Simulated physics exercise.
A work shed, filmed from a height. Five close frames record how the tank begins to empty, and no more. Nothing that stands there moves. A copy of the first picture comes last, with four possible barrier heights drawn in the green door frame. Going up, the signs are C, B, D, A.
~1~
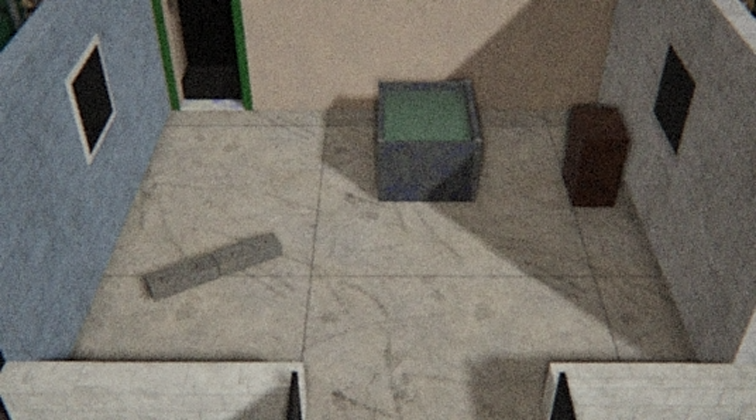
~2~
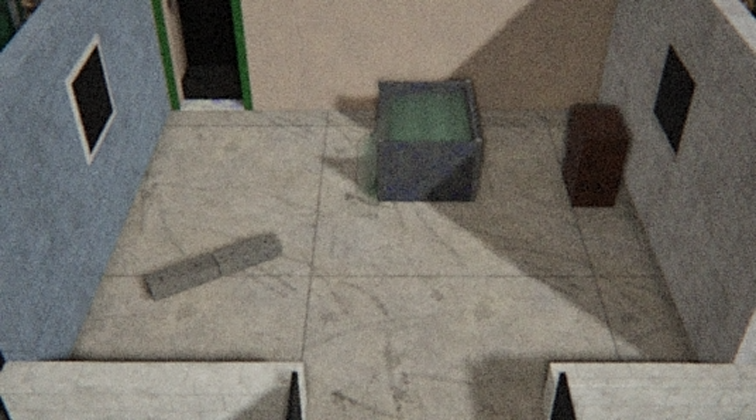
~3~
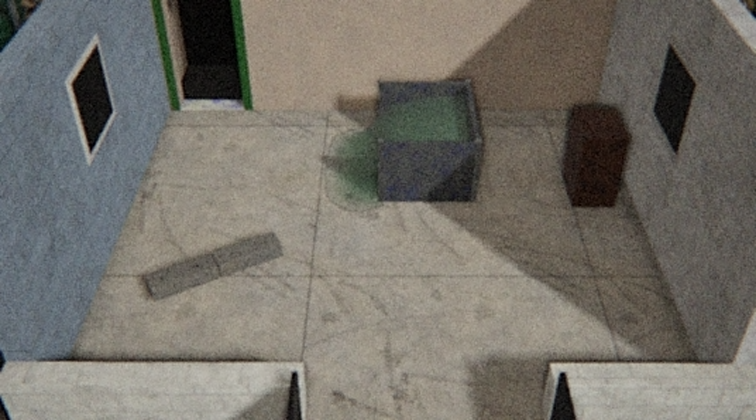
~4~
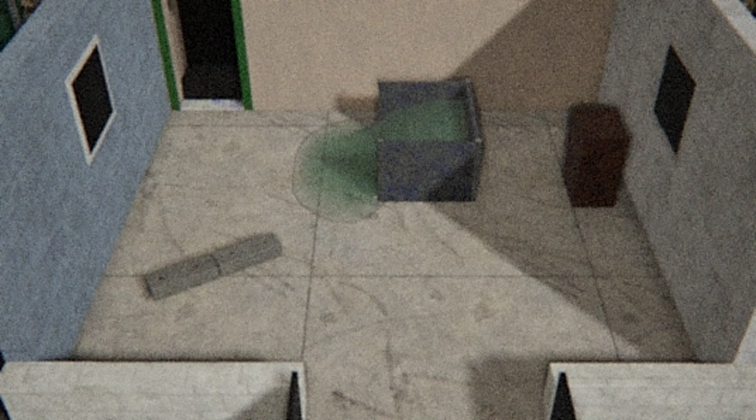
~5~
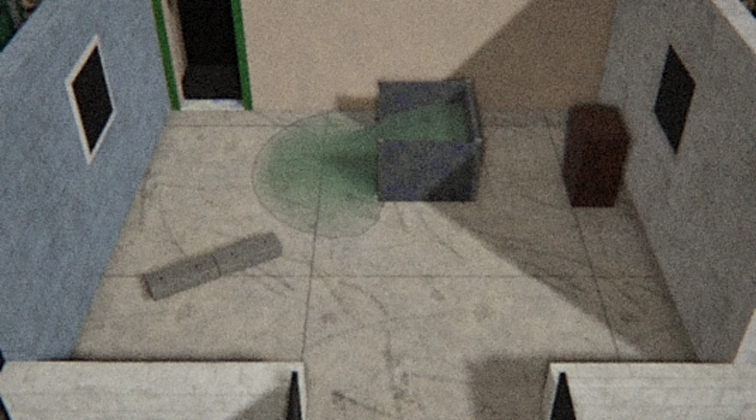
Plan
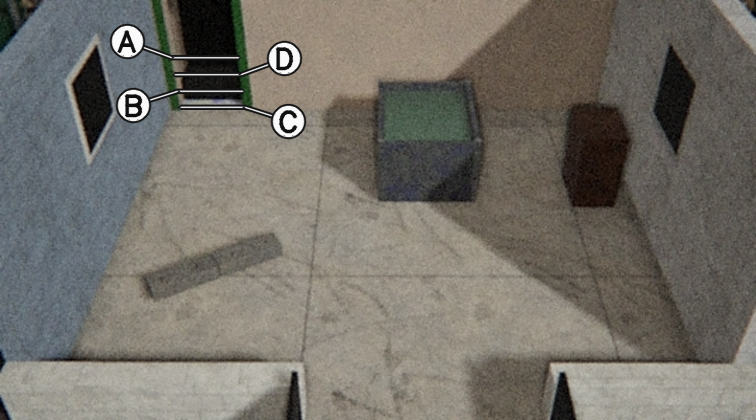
The clip shows a roofless room from above, with a dark tank of green water, a brown box and a grey plank; green water leaves the tank's left side and spreads leftward across the floor in a widening rounded patch.
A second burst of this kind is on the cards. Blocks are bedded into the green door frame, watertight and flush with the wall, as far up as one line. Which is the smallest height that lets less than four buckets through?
B.
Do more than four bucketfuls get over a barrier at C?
Yes, that goes wrong.
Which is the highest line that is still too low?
That would be C.
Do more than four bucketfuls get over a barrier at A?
No, not at all.
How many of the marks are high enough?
Three of the four.
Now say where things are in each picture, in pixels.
Water in the tank at rest, its middle at (426, 117); foot of the green doorway at (213, 110); open gate at (427, 359).
Water covers 1 % of the ground and shows as far out as (363, 146).
Water covers 4 % of the ground and shows as far out as (355, 131).
Water covers 7 % of the ground and shows as far out as (330, 215).
Water covers 12 % of the ground and shows as far out as (266, 151).
On the marked copy, A at (205, 57); B at (210, 91); C at (212, 107); D at (207, 74); from the bottom up C, B, D, A.
With A, nothing gets over.
With B, a splash gets over, under a bucket.
With C, about 12 bucketfuls get in.
With D, nothing gets over.
